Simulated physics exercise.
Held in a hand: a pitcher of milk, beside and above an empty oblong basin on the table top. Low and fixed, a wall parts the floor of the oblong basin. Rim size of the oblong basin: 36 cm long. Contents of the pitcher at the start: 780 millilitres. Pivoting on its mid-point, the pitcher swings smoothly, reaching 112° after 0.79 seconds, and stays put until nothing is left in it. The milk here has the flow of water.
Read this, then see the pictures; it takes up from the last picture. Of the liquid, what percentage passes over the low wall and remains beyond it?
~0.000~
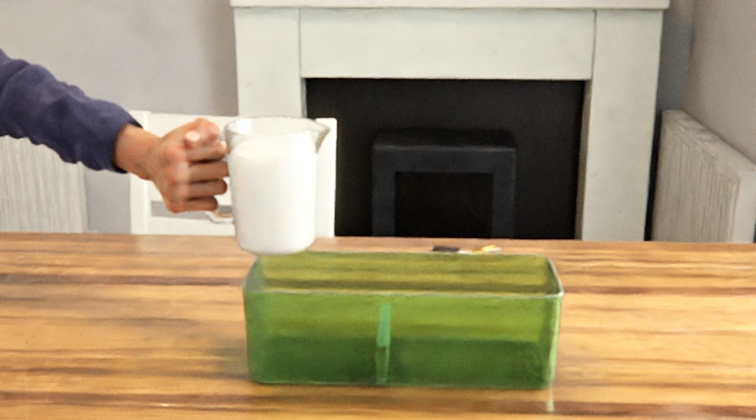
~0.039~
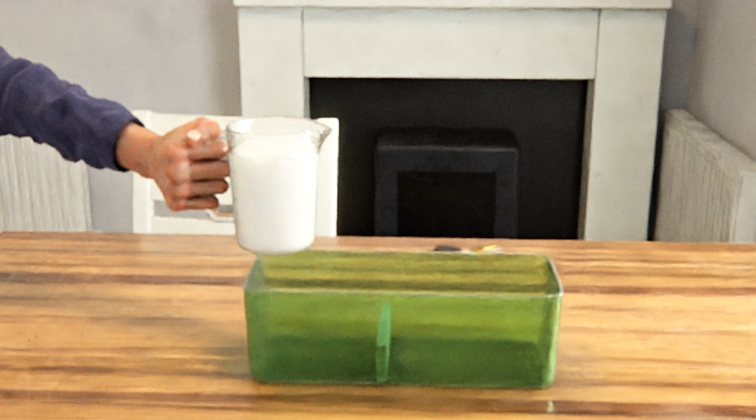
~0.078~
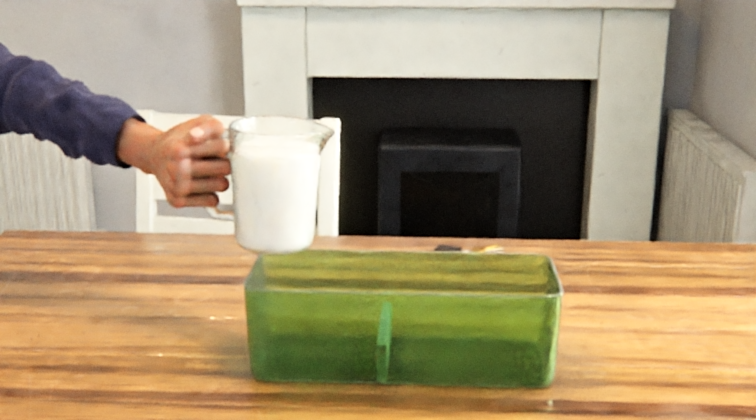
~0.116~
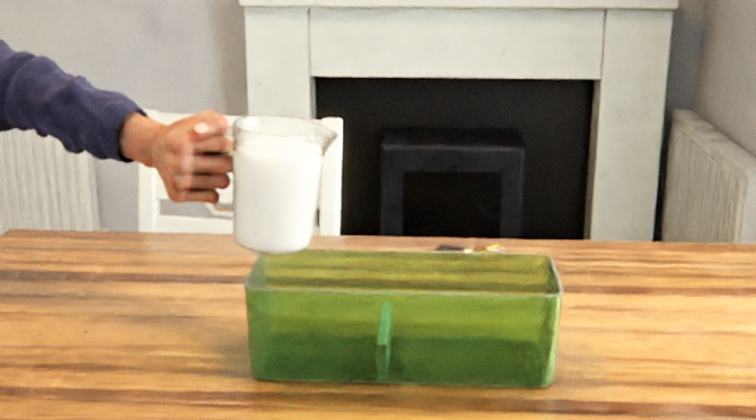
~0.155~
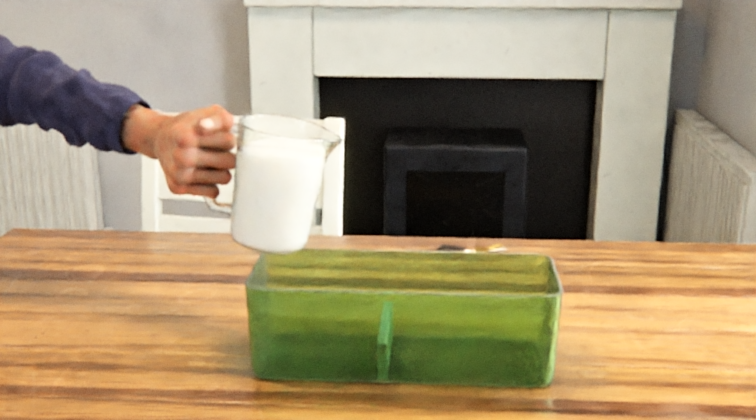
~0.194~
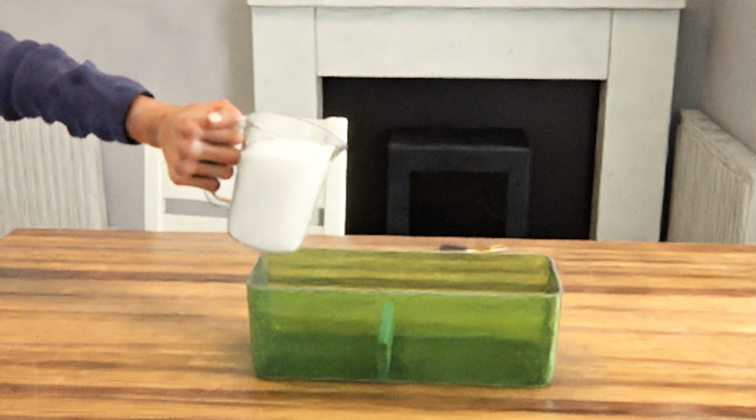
The far part has about 46 per cent.
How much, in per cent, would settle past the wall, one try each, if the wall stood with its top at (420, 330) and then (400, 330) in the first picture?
Respectively 10 and 20 %.
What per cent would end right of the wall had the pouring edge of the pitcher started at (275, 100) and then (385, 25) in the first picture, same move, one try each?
In turn about 5 and 85 per cent.
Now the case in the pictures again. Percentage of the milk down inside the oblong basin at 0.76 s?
I reckon close to 68 per cent.
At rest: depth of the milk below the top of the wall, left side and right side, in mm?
Left about 24 mm, while the right is about 32 mm.
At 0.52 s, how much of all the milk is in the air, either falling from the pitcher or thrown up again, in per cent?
Near 16 per cent of it all.
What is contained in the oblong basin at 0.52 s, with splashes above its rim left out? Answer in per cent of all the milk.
I reckon close to 7 percent of it.
Then, 0.52 s in, the tilt is 83° and 77 per cent is still to pour, 0 is left of the wall and 7 right of it.
Then, 0.76 s in, the tilt is 112° and 21 per cent is still to pour, 30 is left of the wall and 38 right of it.
Then, 1.02 s in, the tilt is 112° and 1 per cent is still to pour, 52 is left of the wall and 45 right of it.
Then, 1.29 s in, the tilt is 112° and 0 per cent is still to pour, 53 is left of the wall and 46 right of it.
Finally, 53 per cent lies left of the wall, 46 right of it and 1 outside.
